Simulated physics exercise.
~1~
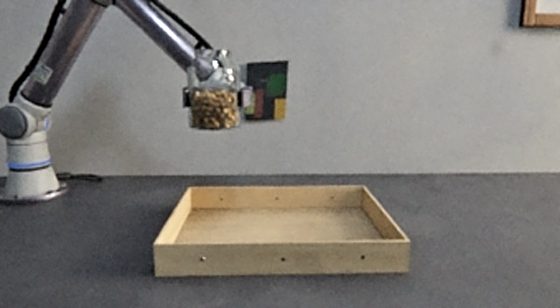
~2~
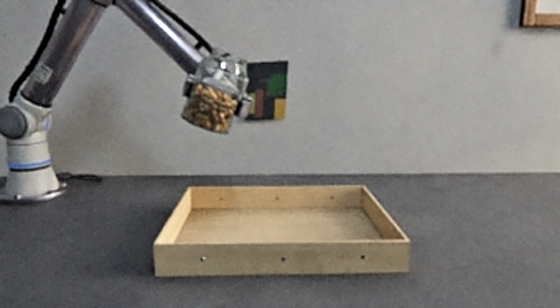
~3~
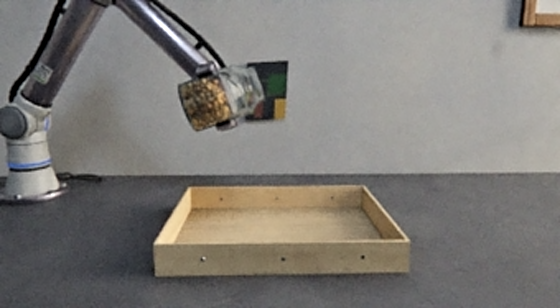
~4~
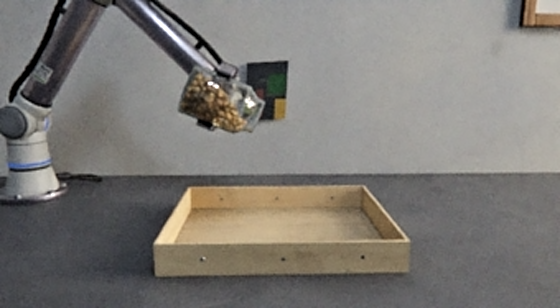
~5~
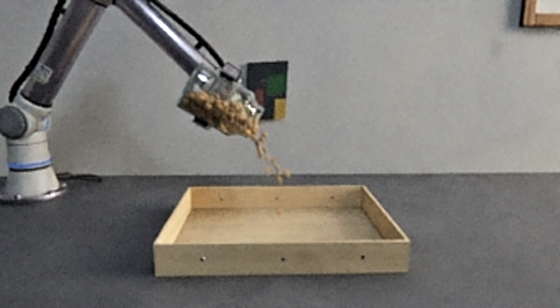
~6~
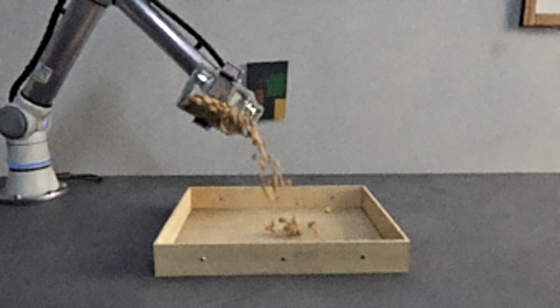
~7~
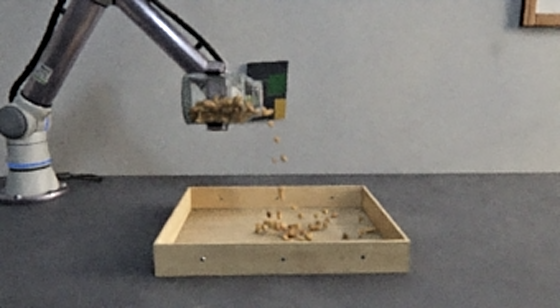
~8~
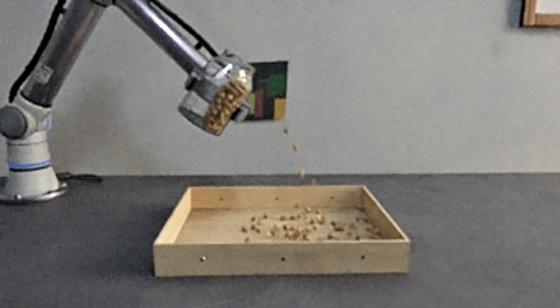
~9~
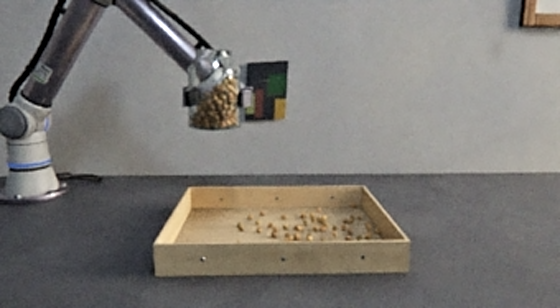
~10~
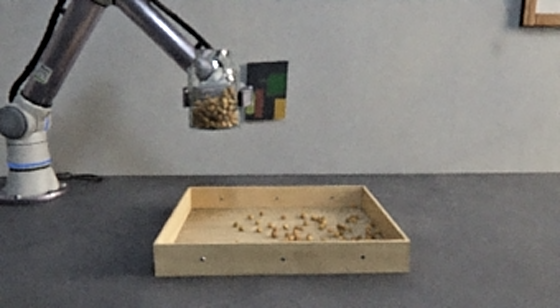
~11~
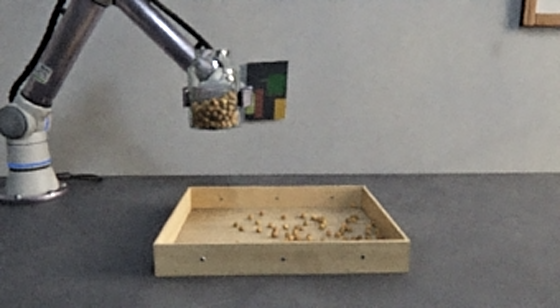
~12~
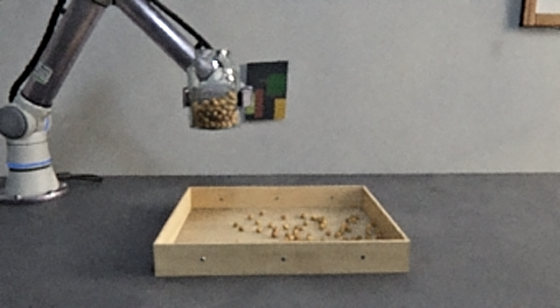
A robot arm tilted a clear jar of dried chickpeas over a shallow wooden tray, spilling some of them out to the right, then turned it upright again, leaving a scattering in the tray and most still in the jar.
